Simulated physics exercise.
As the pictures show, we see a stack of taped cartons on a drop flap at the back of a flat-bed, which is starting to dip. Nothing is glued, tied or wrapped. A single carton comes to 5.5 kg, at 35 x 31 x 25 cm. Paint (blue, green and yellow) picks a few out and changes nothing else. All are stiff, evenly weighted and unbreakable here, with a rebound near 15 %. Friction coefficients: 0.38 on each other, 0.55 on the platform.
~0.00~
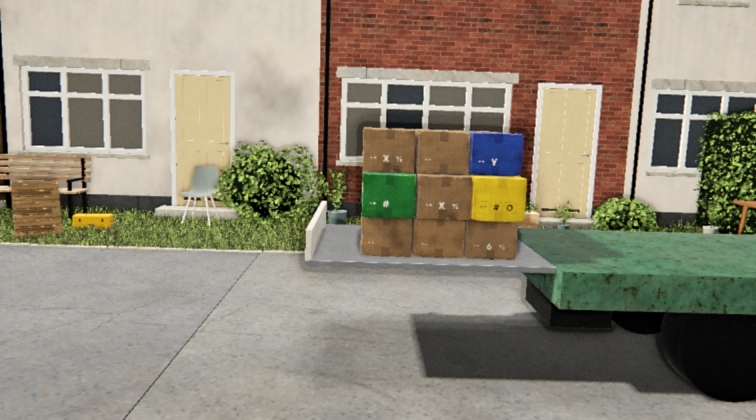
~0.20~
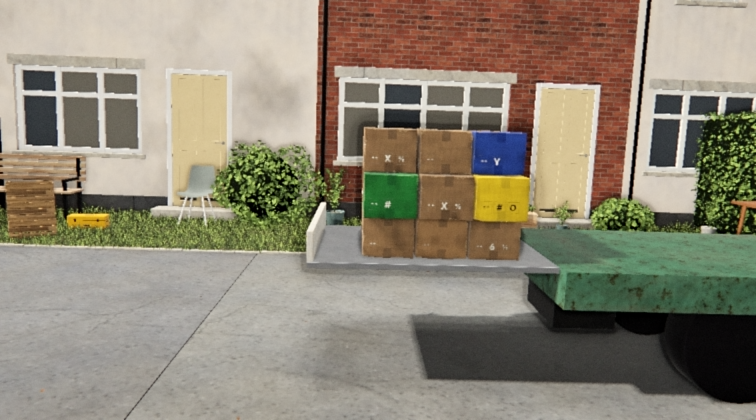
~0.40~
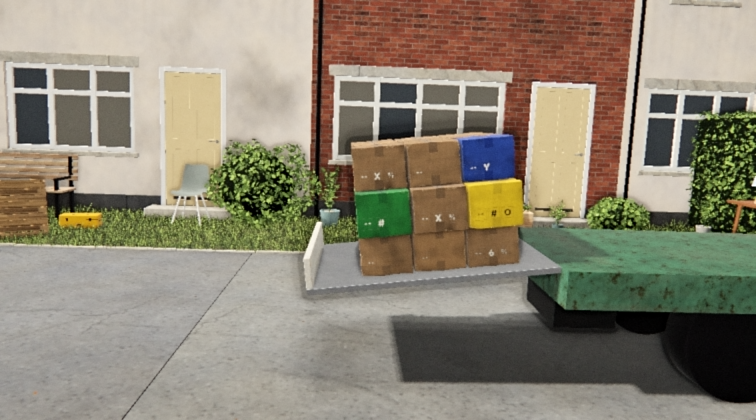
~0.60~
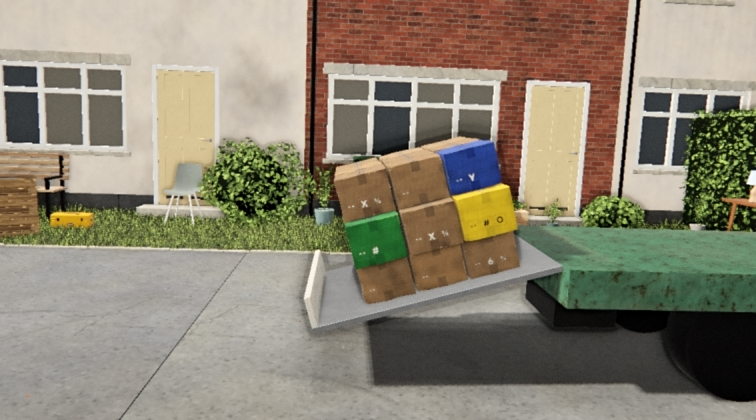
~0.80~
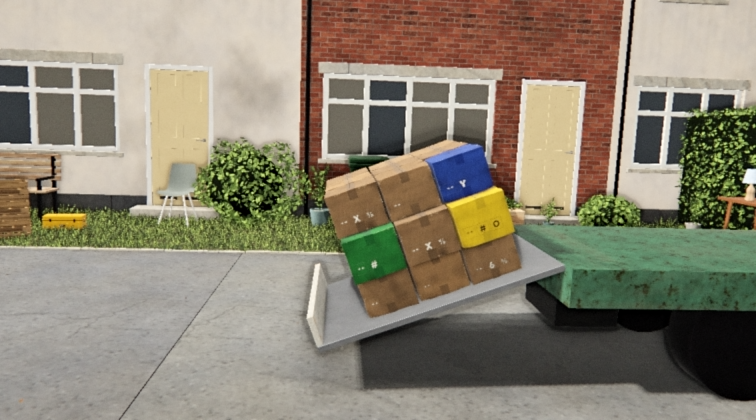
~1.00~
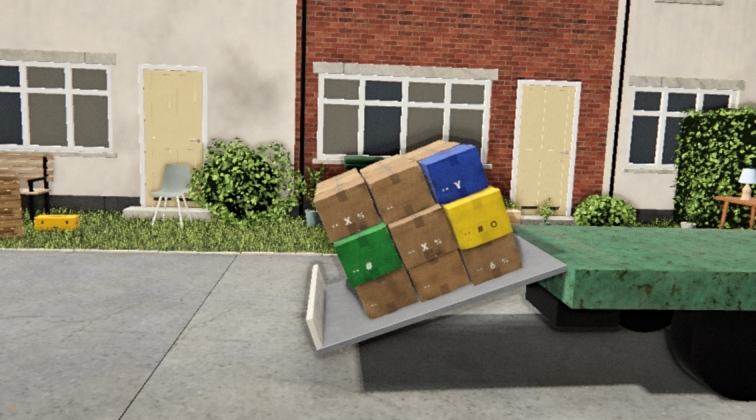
A grey flap at the back of a green flat-bed tilted down to the left, and the stacked boxes on it leaned over with it, the upper ones shifting slightly toward its raised lip.
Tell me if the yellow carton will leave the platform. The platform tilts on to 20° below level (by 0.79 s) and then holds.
That carton stays up there.
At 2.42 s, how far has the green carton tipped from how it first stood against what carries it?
Roughly 160°.
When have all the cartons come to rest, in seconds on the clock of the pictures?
Near 4.0 s.
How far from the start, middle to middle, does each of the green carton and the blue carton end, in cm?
Green 120, blue 140.
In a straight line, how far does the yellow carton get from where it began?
About 50 cm.
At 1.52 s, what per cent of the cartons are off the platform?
At that moment 10 per cent.
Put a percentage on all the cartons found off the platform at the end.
About 50 per cent.
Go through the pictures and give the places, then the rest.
In the first picture (each place is the centre of the face we see best; the camera moves round a little; leans and shifts are taken against what carries them), platform's outer corner (308, 263) slope 0°; yellow carton (500, 200); blue carton (497, 155); green carton (389, 196); all in place.
The second picture shows platform's outer corner (310, 265) slope 0°; yellow carton (503, 200).
The third picture shows platform's outer corner (310, 292) slope 7°; yellow carton (497, 205).
The fourth picture shows platform's outer corner (316, 331) slope 16°; yellow carton (488, 215).
The fifth picture shows platform's outer corner (321, 349) slope 20°; yellow carton (484, 220); blue carton (464, 175) moved 21 mm; 6 have shifted.
The sixth picture shows platform's outer corner (321, 352) slope 20°; yellow carton (481, 221) moved 34 mm; green carton (369, 258) tilted 4°; blue carton (458, 177) moved 58 mm; steepest lean 4°, the carton at (380, 163); 23 have shifted.
By 1.52 s, slope 20°; 3 of the 27 cartons off the platform; yellow carton tilted 7°; green carton tilted 43°.
By 2.42 s, slope 20°; 10 of the 27 cartons off the platform; yellow carton tilted 32°; green carton upside down.
When it is over (4.1 s), slope 20°; 14 of the 27 cartons off the platform; yellow carton tilted 34°, 8 cm lower; green carton upside down; blue carton tilted 26°, 21 cm lower. In pixels of the last frame, middles, yellow carton near (431, 249), green carton near (274, 364).
